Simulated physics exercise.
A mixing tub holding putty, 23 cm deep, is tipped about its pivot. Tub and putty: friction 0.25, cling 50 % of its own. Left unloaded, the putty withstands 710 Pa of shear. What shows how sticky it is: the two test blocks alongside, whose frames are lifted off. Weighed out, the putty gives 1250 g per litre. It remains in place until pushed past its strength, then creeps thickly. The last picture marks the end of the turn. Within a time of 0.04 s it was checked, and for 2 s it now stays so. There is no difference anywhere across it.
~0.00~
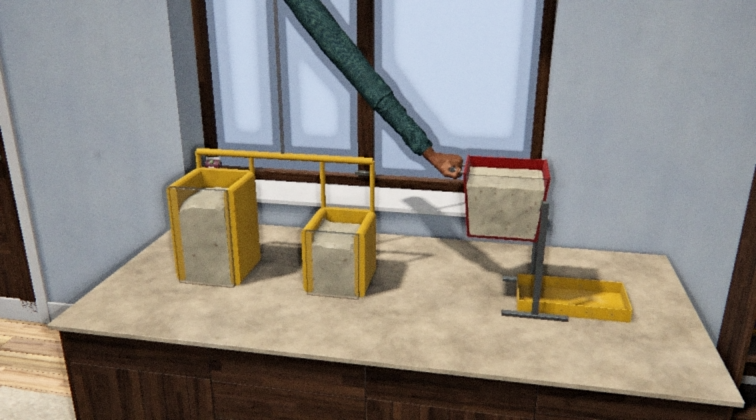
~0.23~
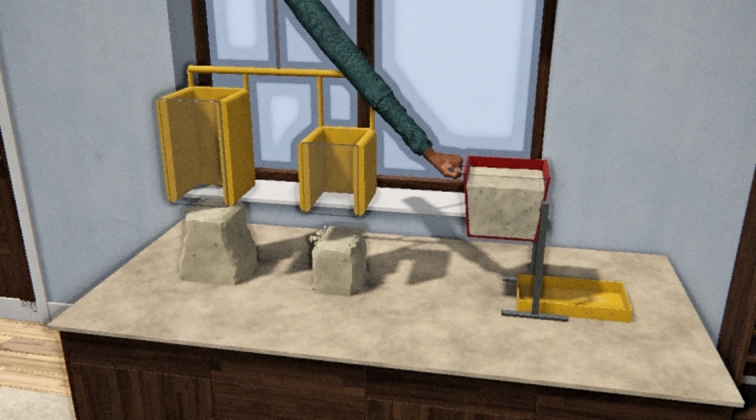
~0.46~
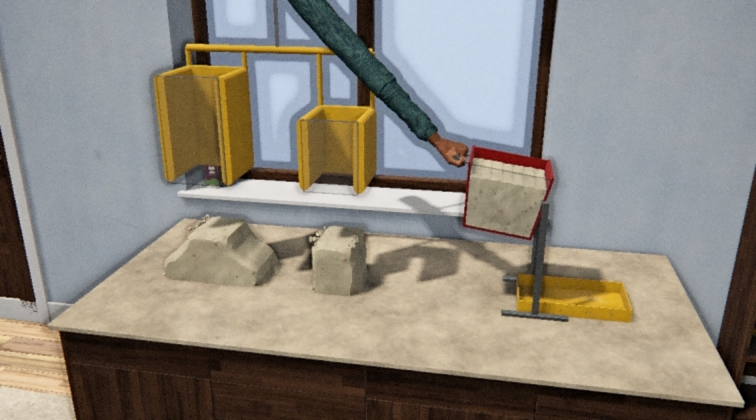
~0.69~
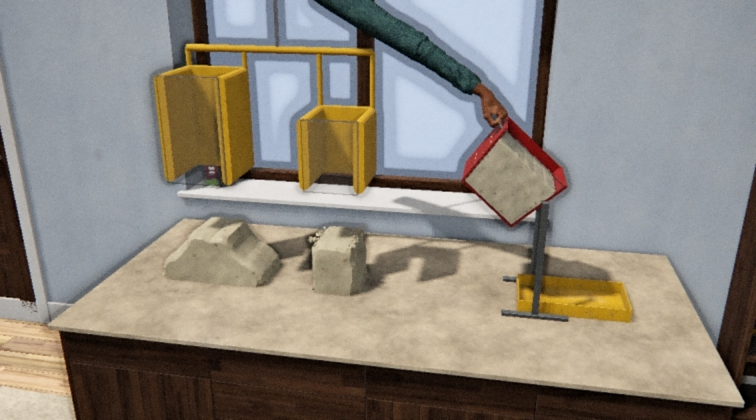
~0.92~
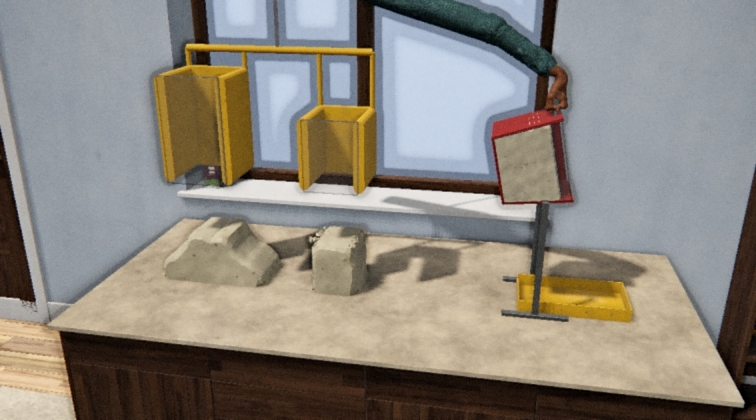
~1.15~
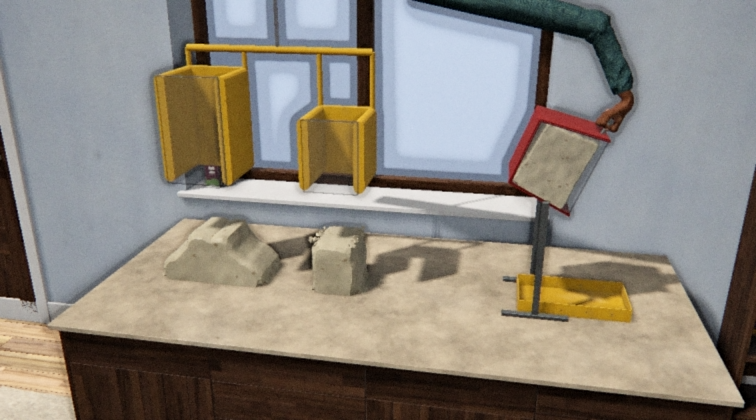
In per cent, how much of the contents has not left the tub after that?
Expect about 0 out of 100.
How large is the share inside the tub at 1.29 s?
Roughly 70 per cent.
After 1.29 s, the tub is at 111 degrees and holds 68 %.
After 1.46 s, the tub is at 111 degrees and holds 5 %.
After 1.63 s, the tub is at 111 degrees and holds 0 %.
After 1.80 s, the tub is at 111 degrees and holds 0 %.
After 3.15 s, the tub is at 111 degrees and holds 0 %.
